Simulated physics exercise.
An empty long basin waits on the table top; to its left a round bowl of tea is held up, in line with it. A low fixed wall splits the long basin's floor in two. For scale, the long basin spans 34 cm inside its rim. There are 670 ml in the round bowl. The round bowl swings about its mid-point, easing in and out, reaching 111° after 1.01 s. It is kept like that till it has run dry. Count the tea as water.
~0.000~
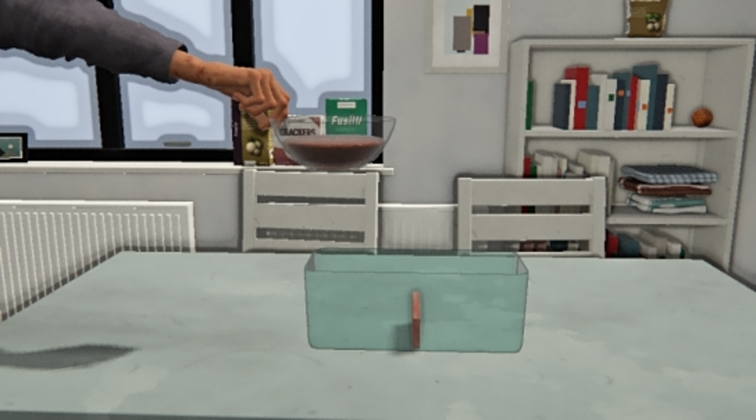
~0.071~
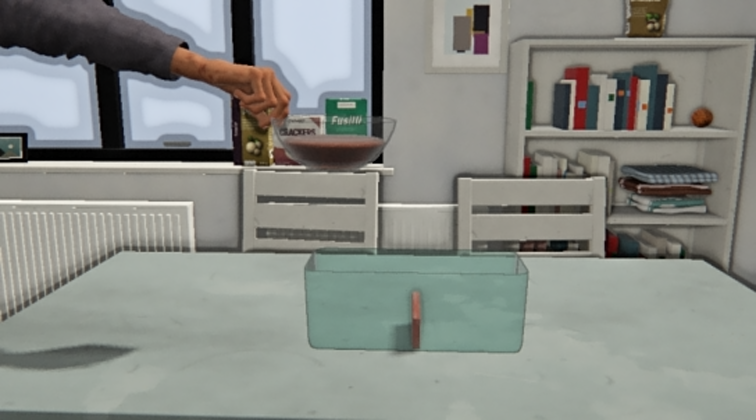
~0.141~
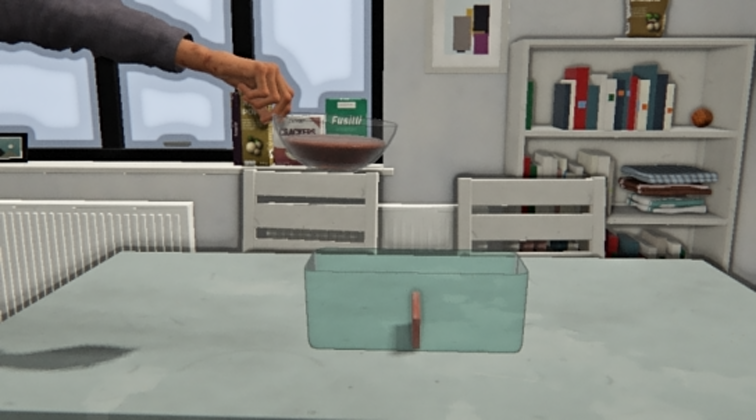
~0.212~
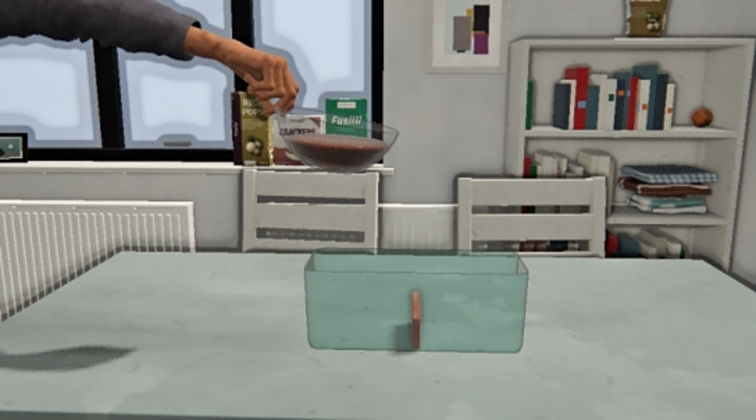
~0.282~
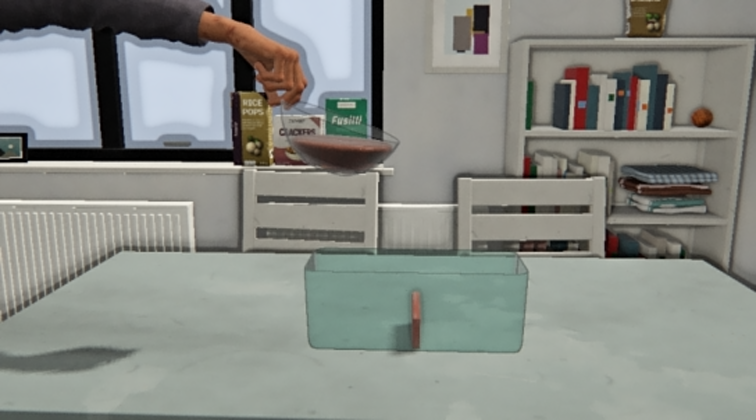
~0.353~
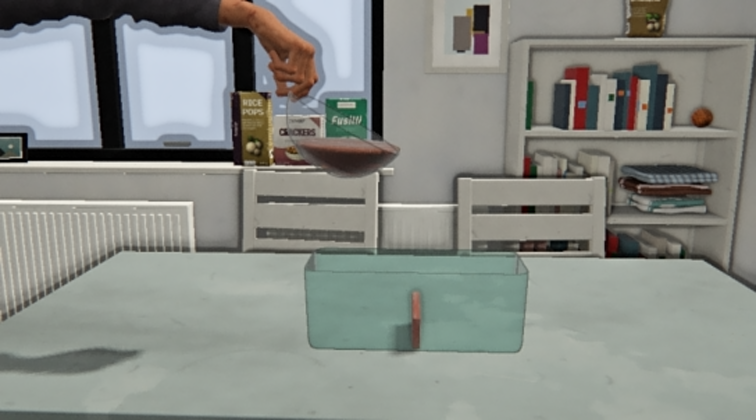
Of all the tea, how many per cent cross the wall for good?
Roughly 65 per cent is past the wall.
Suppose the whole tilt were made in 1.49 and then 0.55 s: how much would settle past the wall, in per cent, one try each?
First 75, then 50 per cent.
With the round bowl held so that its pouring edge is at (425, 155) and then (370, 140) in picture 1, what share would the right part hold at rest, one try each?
First 85, then 15 per cent.
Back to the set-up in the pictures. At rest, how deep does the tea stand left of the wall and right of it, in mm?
Some 10 mm on the left and 22 mm on the right.
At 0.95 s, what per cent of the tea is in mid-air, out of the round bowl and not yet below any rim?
Near 1 in a hundred.
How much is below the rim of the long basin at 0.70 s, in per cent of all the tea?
About 48 per cent.
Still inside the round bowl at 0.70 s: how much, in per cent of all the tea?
Near 12 in a hundred.
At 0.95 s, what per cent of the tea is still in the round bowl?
About 0 per cent.
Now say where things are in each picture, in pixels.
In the first picture, it leans 0°; its right rim is at (396, 120); the tea meets the walls at (283, 139) and (386, 140); the long basin's rim runs from (310, 260) to (522, 263); the wall's top is at (416, 306).
In the second picture, it leans 1°; its right rim is at (396, 122); the tea meets the walls at (283, 138) and (387, 141).
In the third picture, it leans 5°; its right rim is at (397, 126); the tea meets the walls at (284, 137) and (387, 142).
In the fourth picture, it leans 12°; its right rim is at (399, 133); the tea meets the walls at (287, 137) and (390, 144).
In the fifth picture, it leans 20°; its right rim is at (399, 143); the tea meets the walls at (291, 138) and (394, 146).
In the sixth picture, it leans 30°; its right rim is at (398, 154); the tea meets the walls at (297, 140) and (394, 147); 1 per cent is over the edge.
Then, 0.70 s in, the tilt is 87° and 12 per cent is still to pour, 2 is left of the wall and 46 right of it.
Then, 0.95 s in, the tilt is 110° and 0 per cent is still to pour, 34 is left of the wall and 65 right of it.
Then, 1.22 s in, the tilt is 111° and 0 per cent is still to pour, 34 is left of the wall and 65 right of it.
Then, 1.51 s in, the tilt is 111° and 0 per cent is still to pour, 34 is left of the wall and 65 right of it.
Finally, 34 per cent lies left of the wall, 65 right of it and 1 outside.
